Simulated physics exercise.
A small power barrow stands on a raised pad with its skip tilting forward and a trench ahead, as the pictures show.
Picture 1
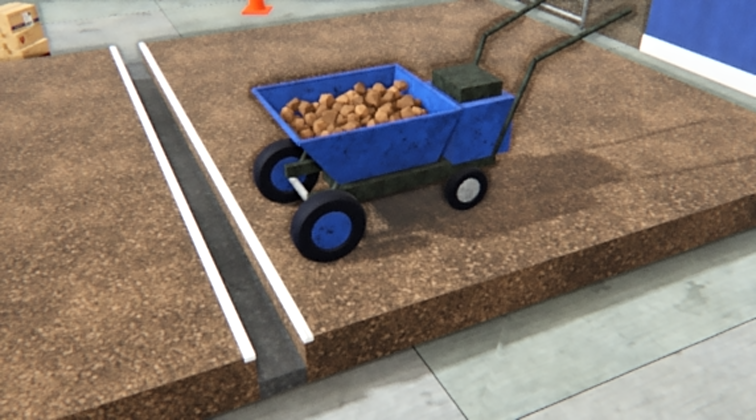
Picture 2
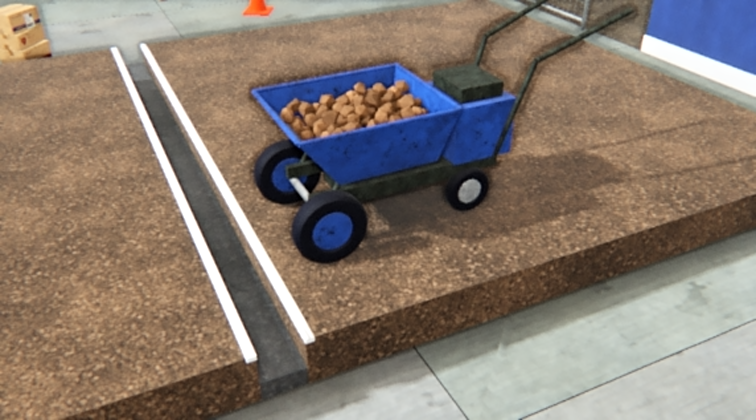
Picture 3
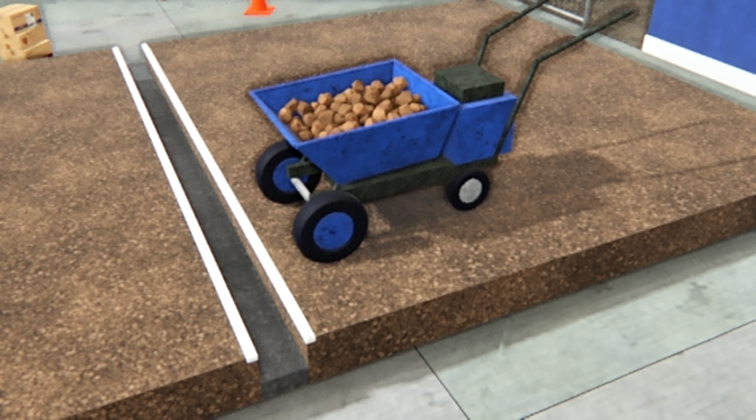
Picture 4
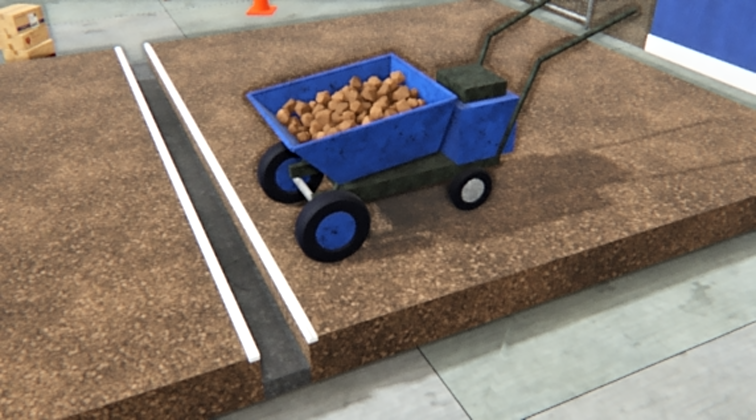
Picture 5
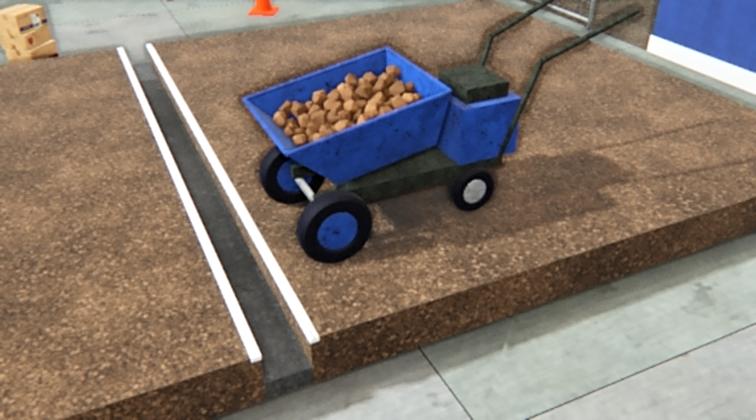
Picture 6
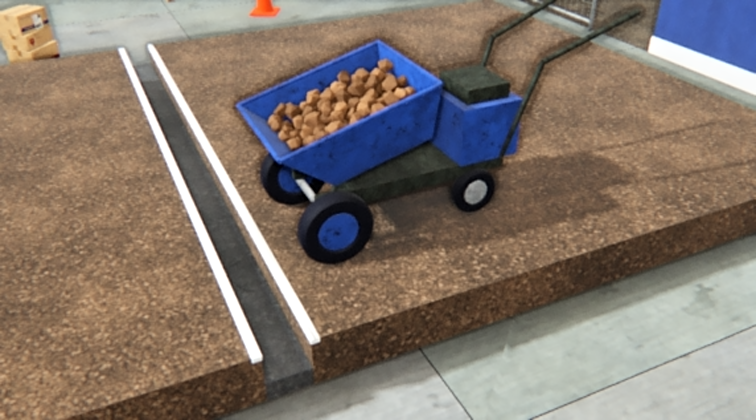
Blue power barrow loaded with brown clods standing beside a narrow trench, its skip slowly tilting forward to the left.
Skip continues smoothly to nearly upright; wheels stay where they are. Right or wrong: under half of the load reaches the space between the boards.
Right.
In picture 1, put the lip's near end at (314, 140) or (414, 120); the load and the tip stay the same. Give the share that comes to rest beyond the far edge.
First try: Some 70 %; second try: 0 %.
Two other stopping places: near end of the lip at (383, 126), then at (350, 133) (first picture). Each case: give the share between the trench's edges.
First spot: Roughly 60 percent; second spot: Roughly 70 percent.
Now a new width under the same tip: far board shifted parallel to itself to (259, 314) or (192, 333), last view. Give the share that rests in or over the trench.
0 % and 60 %, give or take.
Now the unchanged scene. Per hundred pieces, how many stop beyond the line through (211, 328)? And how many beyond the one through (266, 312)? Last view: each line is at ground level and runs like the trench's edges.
70 % and 90 %, in that order.
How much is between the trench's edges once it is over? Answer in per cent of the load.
Result: Close to 15 in a hundred.
Soon, skip tipped steeply; all in the skip.
A while on, skip tipped steeply; most in the skip; a small part beyond it; a small part falling.
Towards the end, skip tipped right over; a small part in the skip; a stray few in or heaped over the trench; most beyond it; a stray few falling.
Finally, skip tipped right over; a small part in or heaped over the trench; most beyond it.
